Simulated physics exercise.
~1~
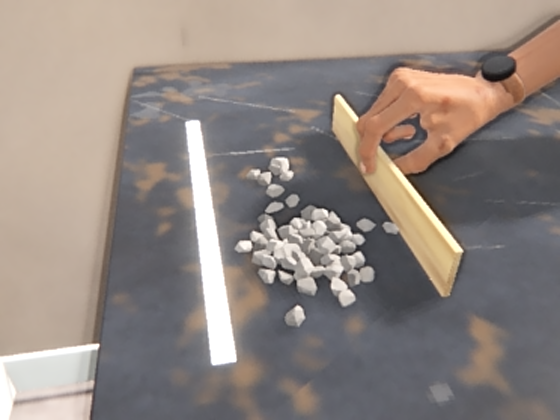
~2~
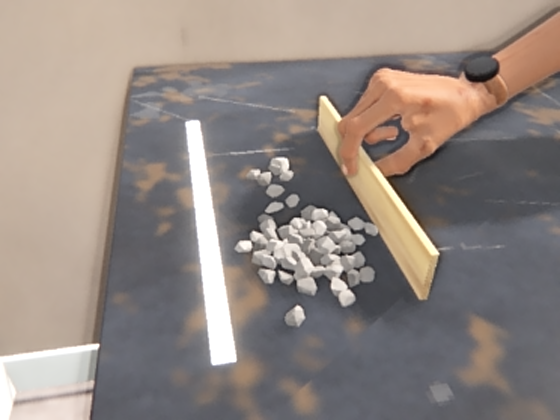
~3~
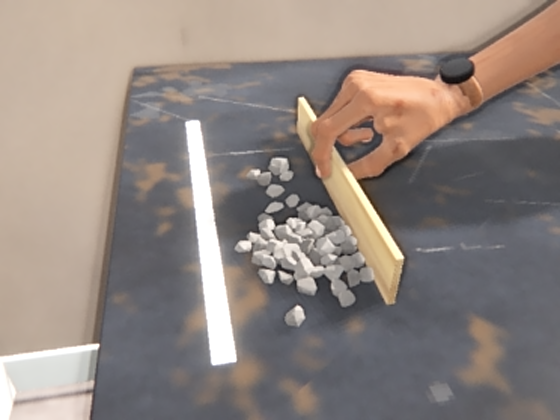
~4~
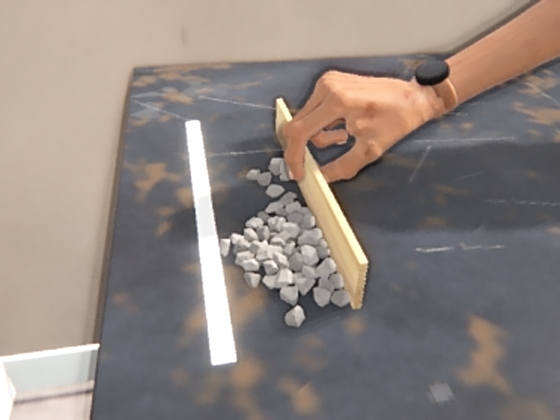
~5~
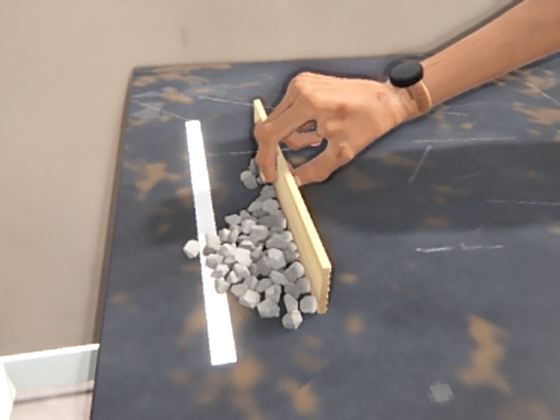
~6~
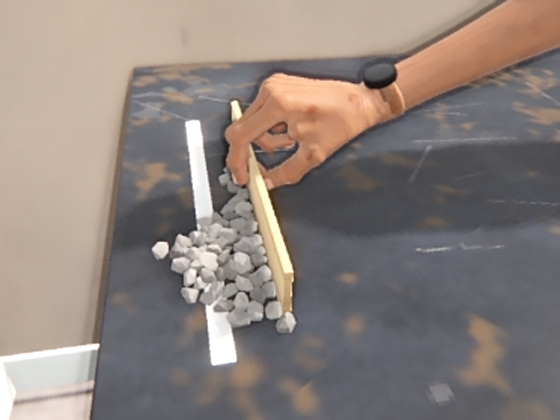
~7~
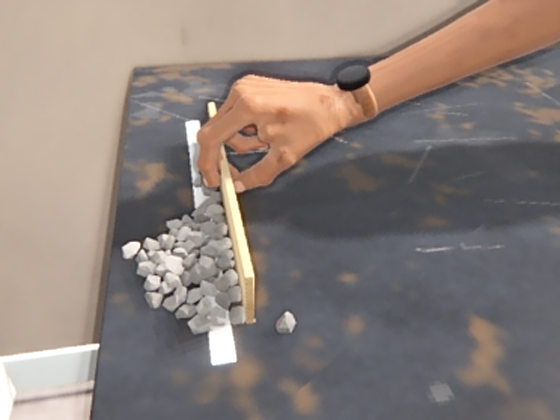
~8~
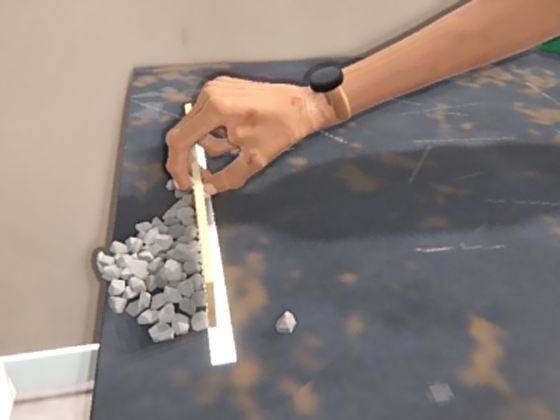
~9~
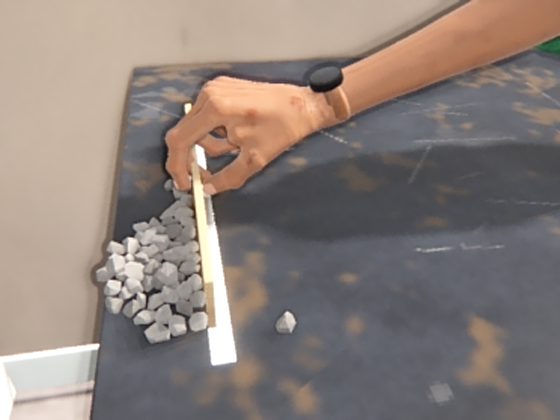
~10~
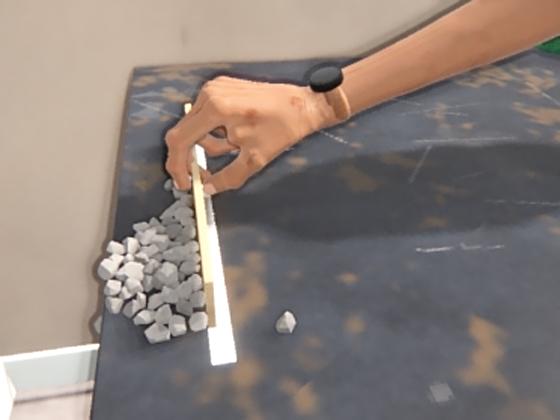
To begin with, a hand wearing a dark wristband holds an upright strip of pale wood on a dark, marbled tabletop, with loose grey stones to its left and a line of white tape beyond them. The hand slides the strip left until it meets the stones and starts pushing them along. The pile bunches up and crosses the tape, while one stone slips past the near end and stays behind. The strip stops at the tape and holds still. The stones end up heaped by the table's left edge, a few of the nearer ones slightly over it, the farther ones still on top.
